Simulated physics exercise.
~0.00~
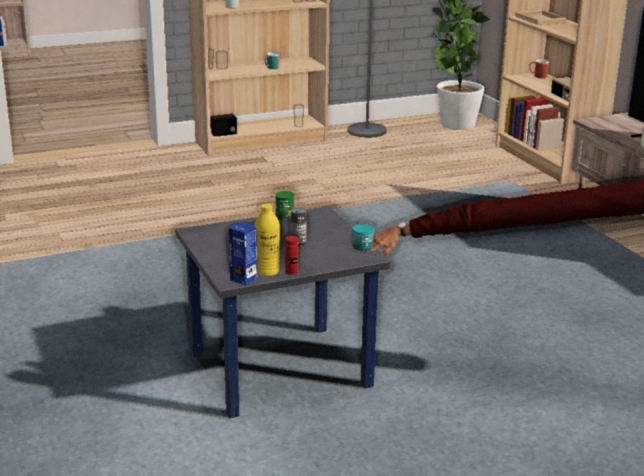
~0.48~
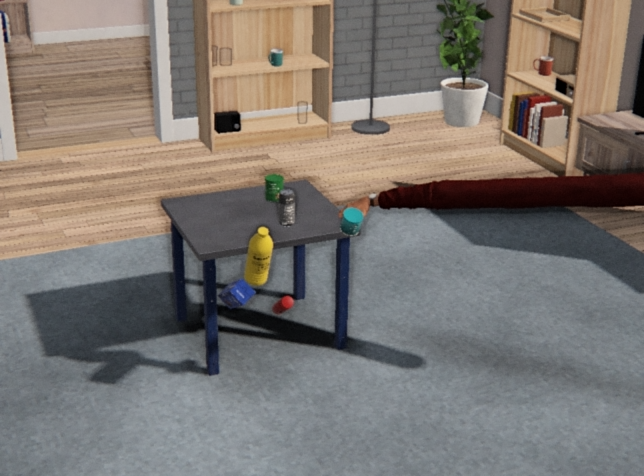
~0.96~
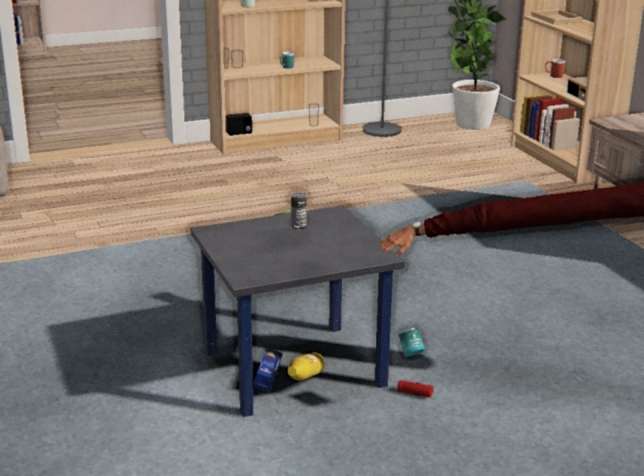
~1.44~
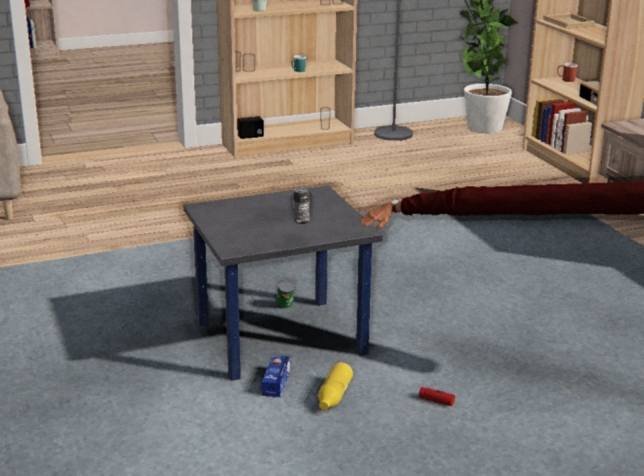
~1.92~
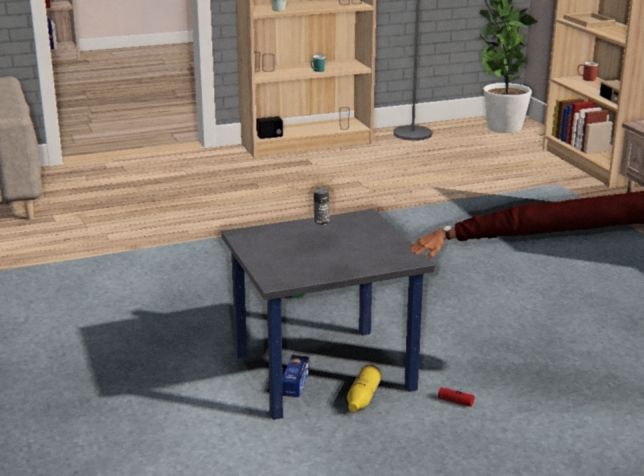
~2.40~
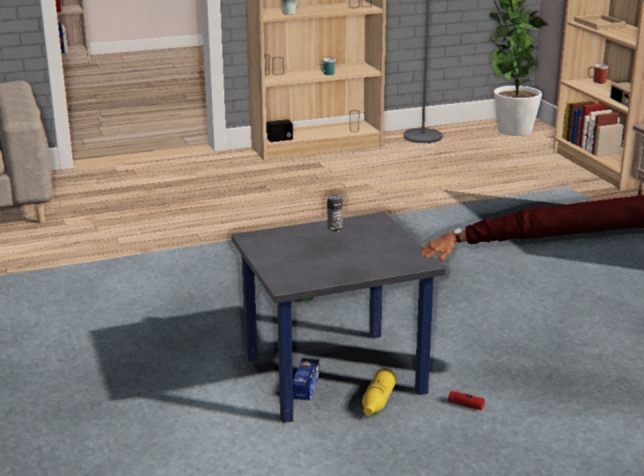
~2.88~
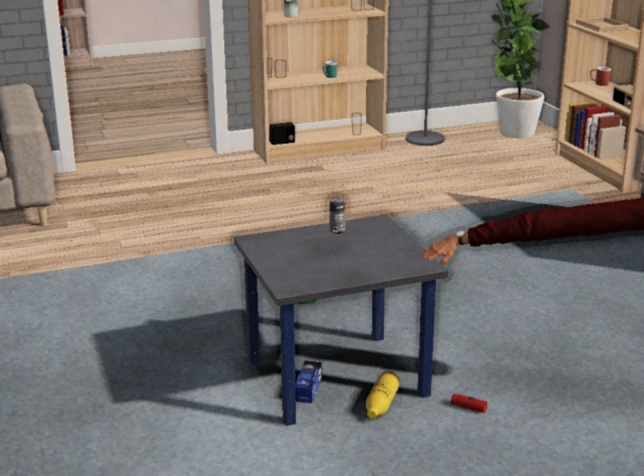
In a living room, a hand jolts a table until only the grey can remains on top.
